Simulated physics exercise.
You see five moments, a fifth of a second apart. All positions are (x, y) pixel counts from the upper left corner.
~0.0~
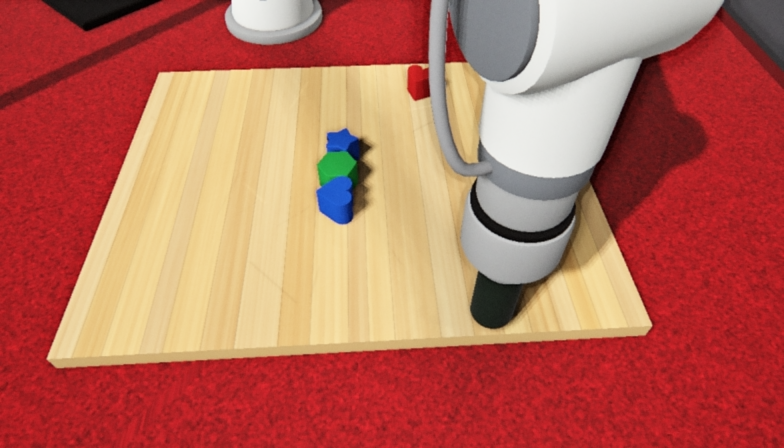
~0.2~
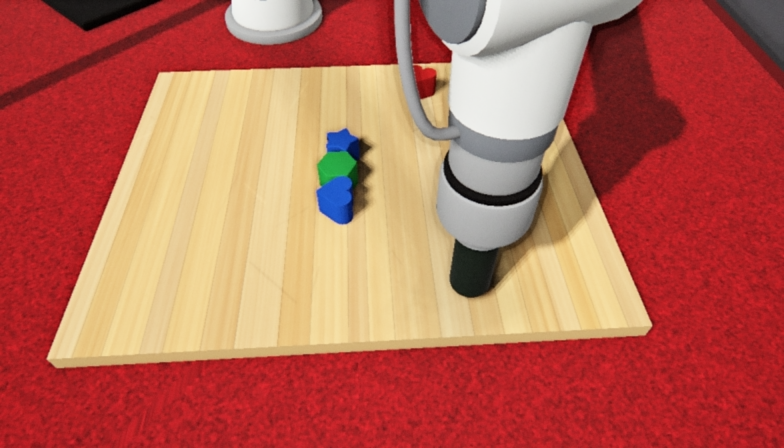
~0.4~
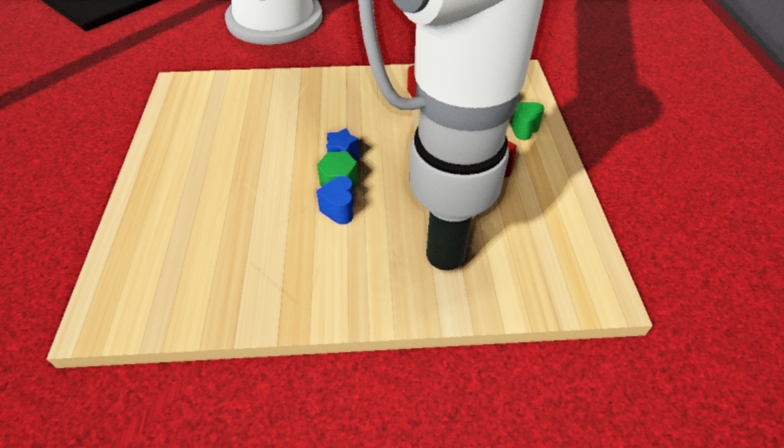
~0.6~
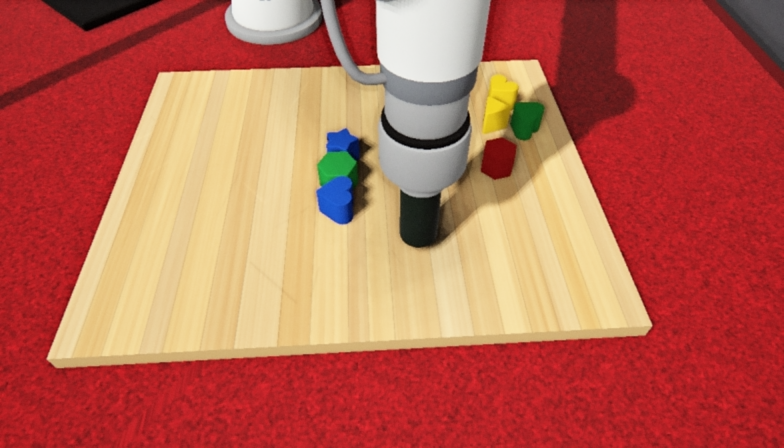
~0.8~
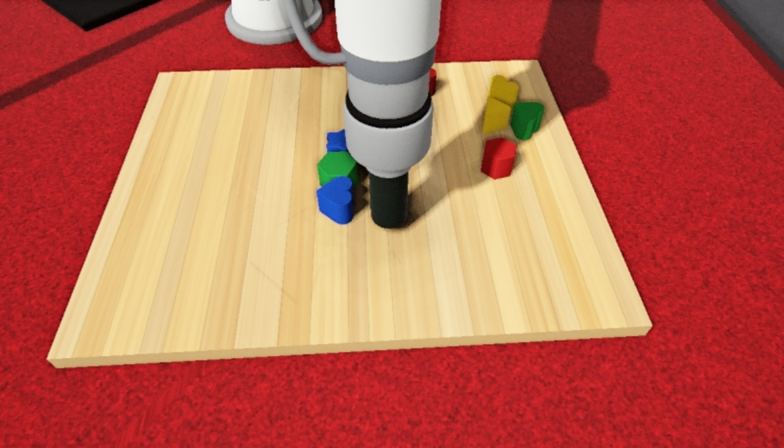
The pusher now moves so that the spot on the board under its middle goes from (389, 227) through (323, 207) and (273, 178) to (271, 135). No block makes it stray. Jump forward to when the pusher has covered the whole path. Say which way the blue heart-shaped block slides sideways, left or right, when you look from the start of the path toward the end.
Towards the left-hand side.
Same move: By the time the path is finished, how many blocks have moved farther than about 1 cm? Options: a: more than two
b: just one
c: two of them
b: Just one.
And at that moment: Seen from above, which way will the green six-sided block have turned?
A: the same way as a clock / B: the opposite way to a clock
Answer: A.
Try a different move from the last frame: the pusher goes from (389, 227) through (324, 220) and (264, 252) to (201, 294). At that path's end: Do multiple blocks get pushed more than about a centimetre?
I'd say no.
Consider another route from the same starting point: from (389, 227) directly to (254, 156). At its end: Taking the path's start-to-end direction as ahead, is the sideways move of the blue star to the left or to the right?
Pushed right.
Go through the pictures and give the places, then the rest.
The first picture shows lower end of the pusher (491, 312), tops of blocks, green six-sided block (337, 163), blue heart-shaped block (337, 190), blue star (341, 138).
The second picture shows pusher (469, 282), blocks as before.
The third picture shows pusher (445, 256), blocks as before.
The fourth picture shows pusher (418, 235), blocks as before.
The fifth picture shows pusher (389, 217), green six-sided block (337, 163), blue heart-shaped block (337, 190), blue star (341, 138).
What follows on the original path. One third of the way, pusher (321, 196); green six-sided block (334, 160), turned 20° clockwise; blue heart-shaped block (293, 178), turned 25° clockwise.
Two thirds of the way, pusher (270, 167); green six-sided block (334, 160), turned 20° clockwise; blue heart-shaped block (240, 154), turned 15° clockwise.
At the end, pusher (269, 124); green six-sided block (334, 160), turned 20° clockwise; blue heart-shaped block (235, 150), turned 15° anticlockwise; blue star not moved.
